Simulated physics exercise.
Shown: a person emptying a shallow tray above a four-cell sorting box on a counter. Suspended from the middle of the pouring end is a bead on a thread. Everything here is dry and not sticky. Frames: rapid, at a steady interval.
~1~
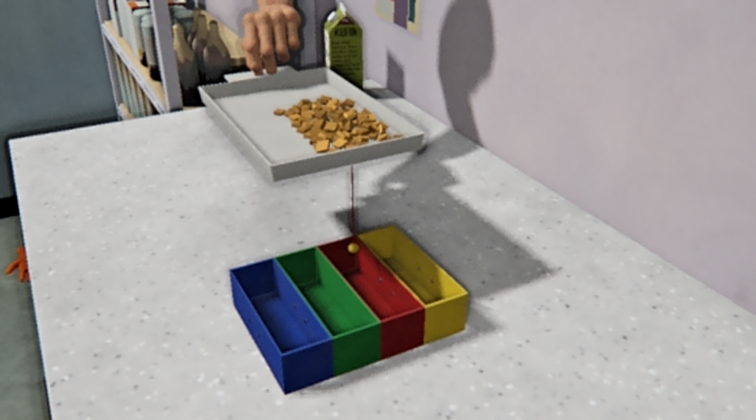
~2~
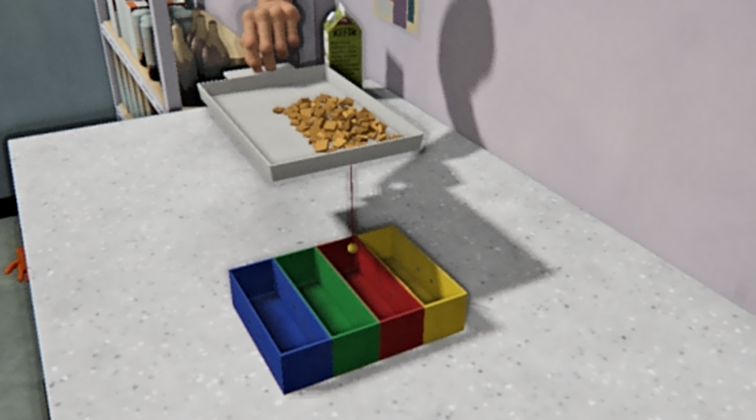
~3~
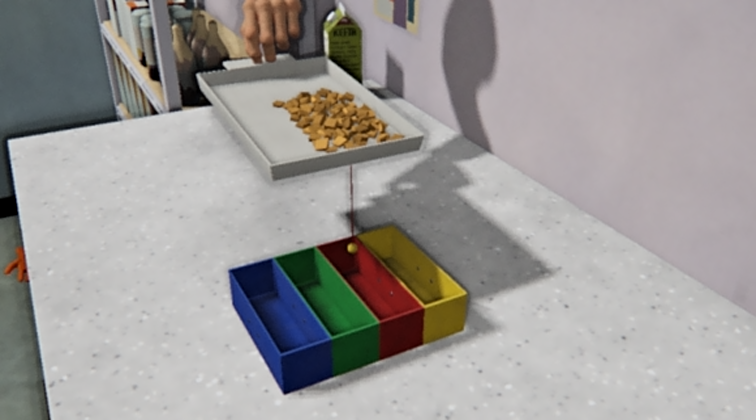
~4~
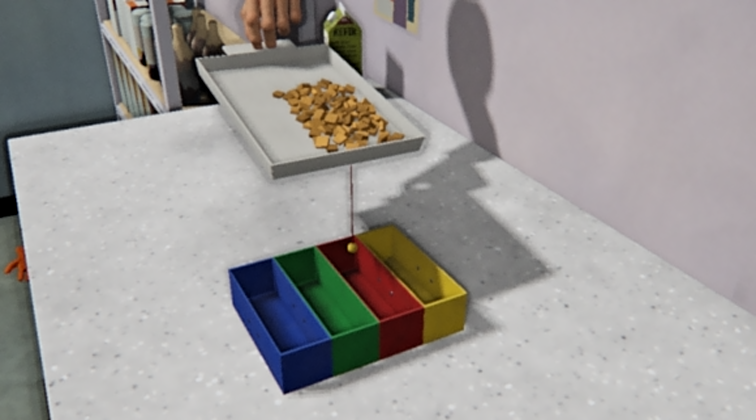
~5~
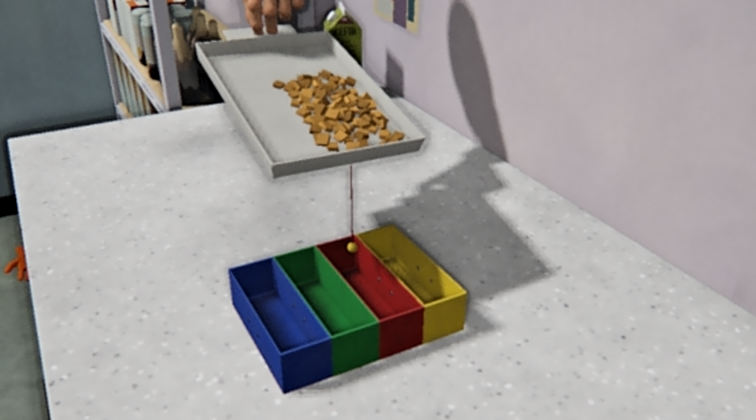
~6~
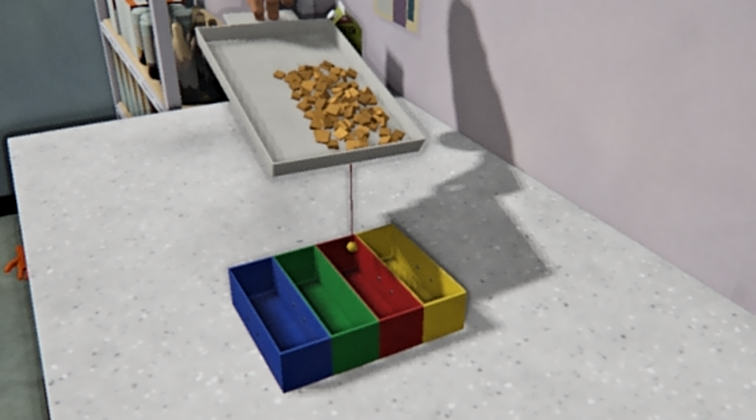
The footage shows a hand gradually raising the far end of a shallow tray of brown cereal squares above blue, green, red and yellow cells, its near edge dipping toward the right corner while a bead hangs on a thread.
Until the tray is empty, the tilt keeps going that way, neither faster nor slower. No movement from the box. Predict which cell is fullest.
My prediction is the yellow cell.
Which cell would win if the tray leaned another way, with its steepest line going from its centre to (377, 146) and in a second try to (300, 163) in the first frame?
So the first one goes to the yellow cell and the second to the green cell.
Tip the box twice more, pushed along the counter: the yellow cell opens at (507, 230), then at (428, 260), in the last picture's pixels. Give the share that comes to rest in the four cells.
Close to 80 in a hundred, then close to 100 in a hundred.
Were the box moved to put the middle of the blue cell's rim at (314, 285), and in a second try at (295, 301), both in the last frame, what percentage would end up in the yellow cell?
I'd expect some 30 percent, and then some 50 percent.
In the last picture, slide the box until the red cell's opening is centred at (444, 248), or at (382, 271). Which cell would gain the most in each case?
At the first place the green one, at the second the yellow one.
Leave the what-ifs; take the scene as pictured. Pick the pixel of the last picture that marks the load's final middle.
Once it all stops, the middle lies near (417, 301).
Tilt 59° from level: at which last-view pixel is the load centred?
Around (380, 124).
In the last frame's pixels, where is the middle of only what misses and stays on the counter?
Look around (470, 297) in the last picture.
Soon after the last picture, tray tipped steeply; all on the tray.
A little later, tray tipped right over; about two thirds on the tray; a small part in the yellow cell; a small part in the red cell; a small part falling or outside the box.
Later still, tray tipped past a quarter turn; about half in the yellow cell; about a quarter in the red cell; a small part in the green cell; about a quarter falling or outside the box.
At rest, tray tipped past a quarter turn; about half in the yellow cell; about a quarter in the red cell; a small part in the green cell; none in the blue cell; about a quarter outside the box.
